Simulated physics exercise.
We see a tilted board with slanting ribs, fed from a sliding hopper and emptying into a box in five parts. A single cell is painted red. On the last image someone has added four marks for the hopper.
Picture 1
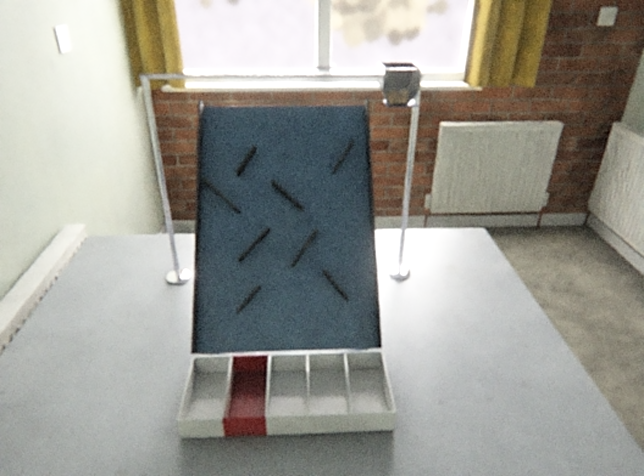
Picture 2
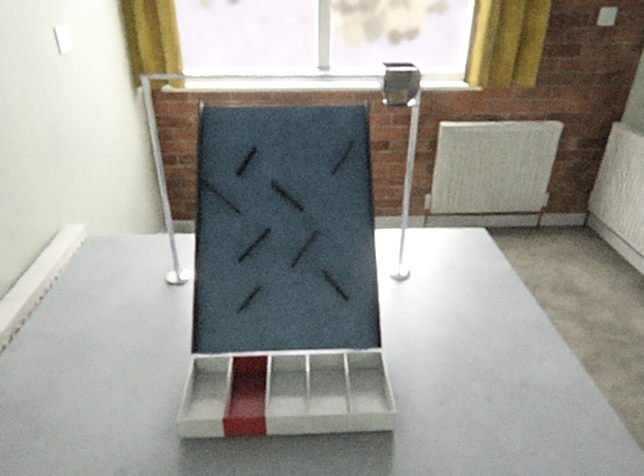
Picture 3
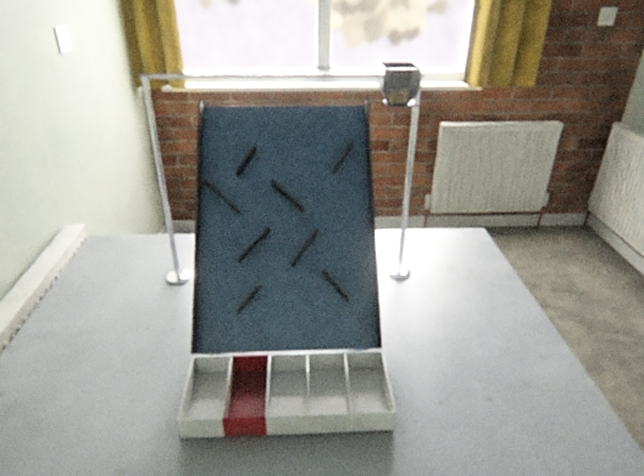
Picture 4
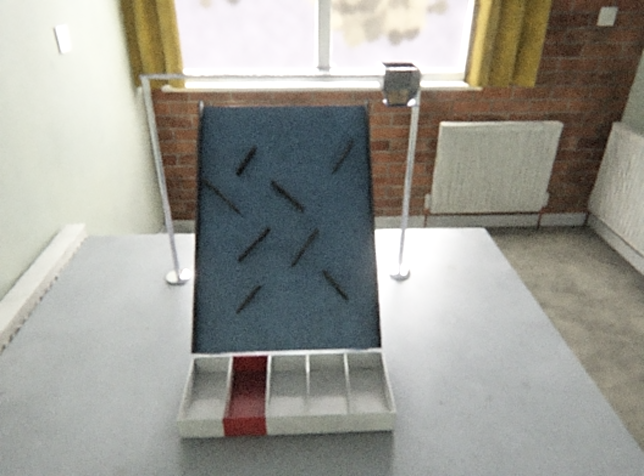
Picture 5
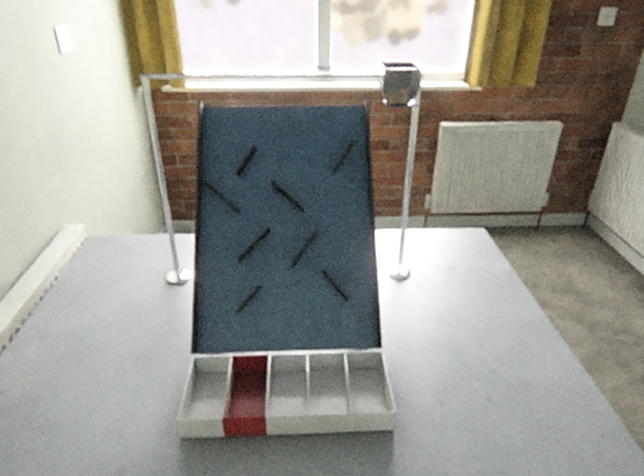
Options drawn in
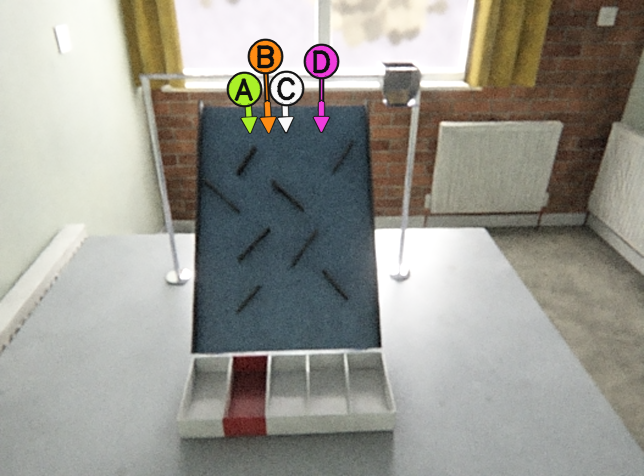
A tilted blue board with dark slanting ribs standing motionless above a five-part white box with one red cell.
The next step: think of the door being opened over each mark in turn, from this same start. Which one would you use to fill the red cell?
D beats the others.
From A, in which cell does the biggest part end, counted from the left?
It is the first one.
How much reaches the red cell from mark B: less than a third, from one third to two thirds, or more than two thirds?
Less than a third.
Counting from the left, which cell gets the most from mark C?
It is the fifth one.
On the marked copy, mark A meets the board at (249, 127); mark B meets the board at (268, 127); mark C meets the board at (285, 126); mark D meets the board at (321, 126).
For mark A, only a few in the red cell, all but a few in other cells.
For mark B, only a few in the red cell, all but a few in other cells.
For mark C, a small share in the red cell, all but a few in other cells.
For mark D, close to a third in the red cell, close to two thirds in other cells.
